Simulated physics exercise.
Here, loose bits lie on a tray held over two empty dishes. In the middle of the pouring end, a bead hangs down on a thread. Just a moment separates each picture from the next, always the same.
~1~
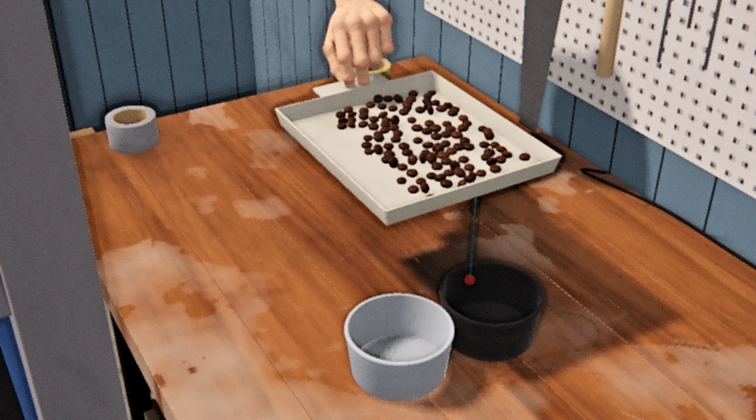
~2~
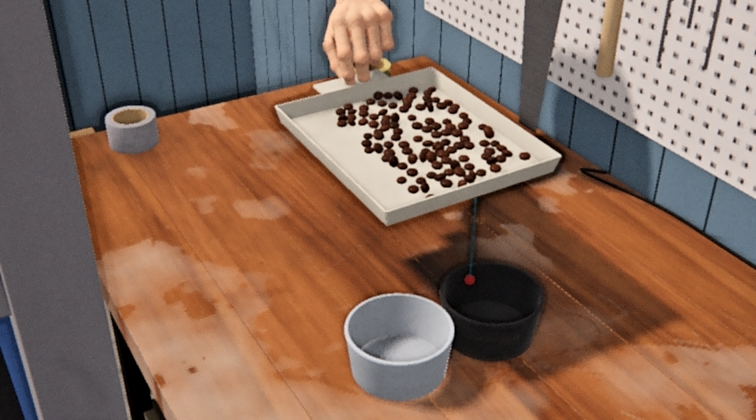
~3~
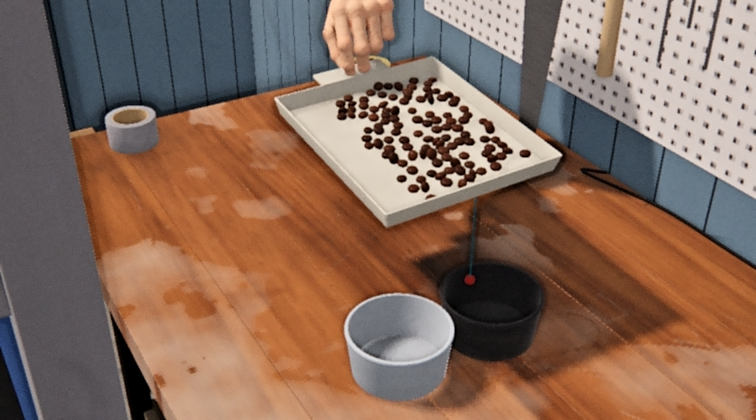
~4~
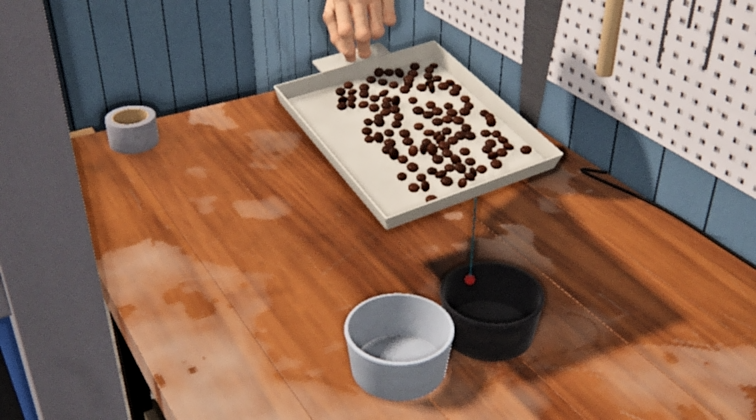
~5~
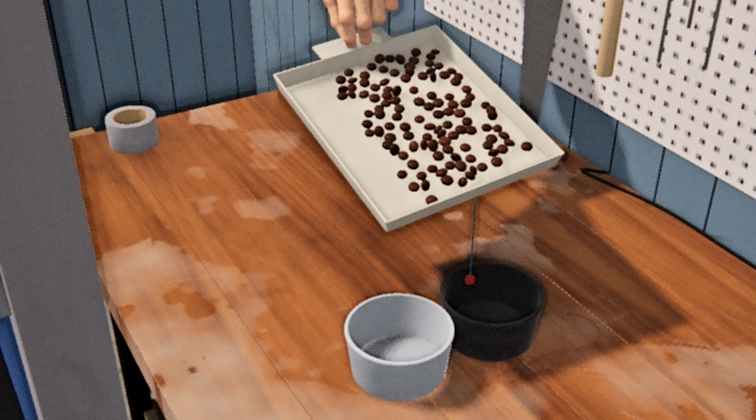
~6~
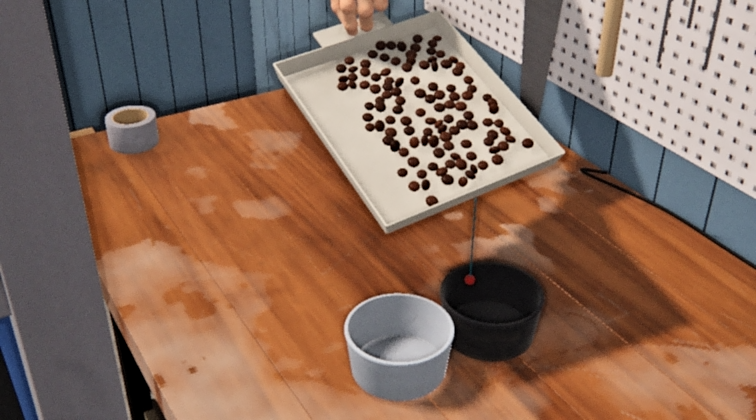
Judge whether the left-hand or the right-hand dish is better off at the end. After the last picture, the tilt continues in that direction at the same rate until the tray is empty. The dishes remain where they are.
The left one.
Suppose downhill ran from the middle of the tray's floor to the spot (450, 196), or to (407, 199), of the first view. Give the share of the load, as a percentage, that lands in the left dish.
50 % then 90 %, roughly.
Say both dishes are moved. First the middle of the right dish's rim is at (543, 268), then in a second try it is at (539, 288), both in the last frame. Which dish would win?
In order of the tries: The dish on the left side, then the dish on the left side.
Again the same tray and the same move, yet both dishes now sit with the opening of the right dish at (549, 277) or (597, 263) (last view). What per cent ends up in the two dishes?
Roughly 40 % and then 10 %.
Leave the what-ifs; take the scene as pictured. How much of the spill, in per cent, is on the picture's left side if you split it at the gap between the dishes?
Left share: Some 20 per cent.
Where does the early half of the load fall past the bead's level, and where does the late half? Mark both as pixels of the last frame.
Half one: (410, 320), half two: (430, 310).
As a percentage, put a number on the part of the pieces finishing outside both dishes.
Close to 10 in a hundred.
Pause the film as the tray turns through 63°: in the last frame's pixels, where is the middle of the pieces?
Load centre: Approx. (435, 193).
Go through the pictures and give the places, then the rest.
In the first picture, corners of the pouring end at (387, 207) and (555, 155), level; middle of the load at (418, 141), flat chocolate drops; left dish at (427, 375); right dish at (521, 337); bead on its thread at (470, 280).
In the second picture, corners of the pouring end at (387, 208) and (555, 155), level; middle of the load at (418, 139).
In the third picture, corners of the pouring end at (388, 210) and (555, 154), tipped barely, lowest at the left corner; middle of the load at (418, 134).
In the fourth picture, corners of the pouring end at (388, 214) and (556, 153), tipped a little, lowest at the left corner; middle of the load at (419, 126).
In the fifth picture, corners of the pouring end at (388, 217) and (557, 151), tipped a little, lowest at the left corner; middle of the load at (420, 119).
In the sixth picture, corners of the pouring end at (388, 221) and (559, 151), tipped clearly, lowest at the left corner; middle of the load at (421, 113); left dish at (427, 375); right dish at (521, 337).
Soon, tray tipped steeply; nearly all on the tray; a stray few in the air.
A while on, tray tipped past a quarter turn; about a third on the tray; about a third in the left dish; a small part in the right dish; a small part outside both; about a quarter in the air.
Towards the end, tray tipped past a quarter turn; about two thirds in the left dish; a small part in the right dish; a small part outside both.
Finally, tray tipped past a quarter turn; about two thirds in the left dish; a small part in the right dish; a small part outside both.
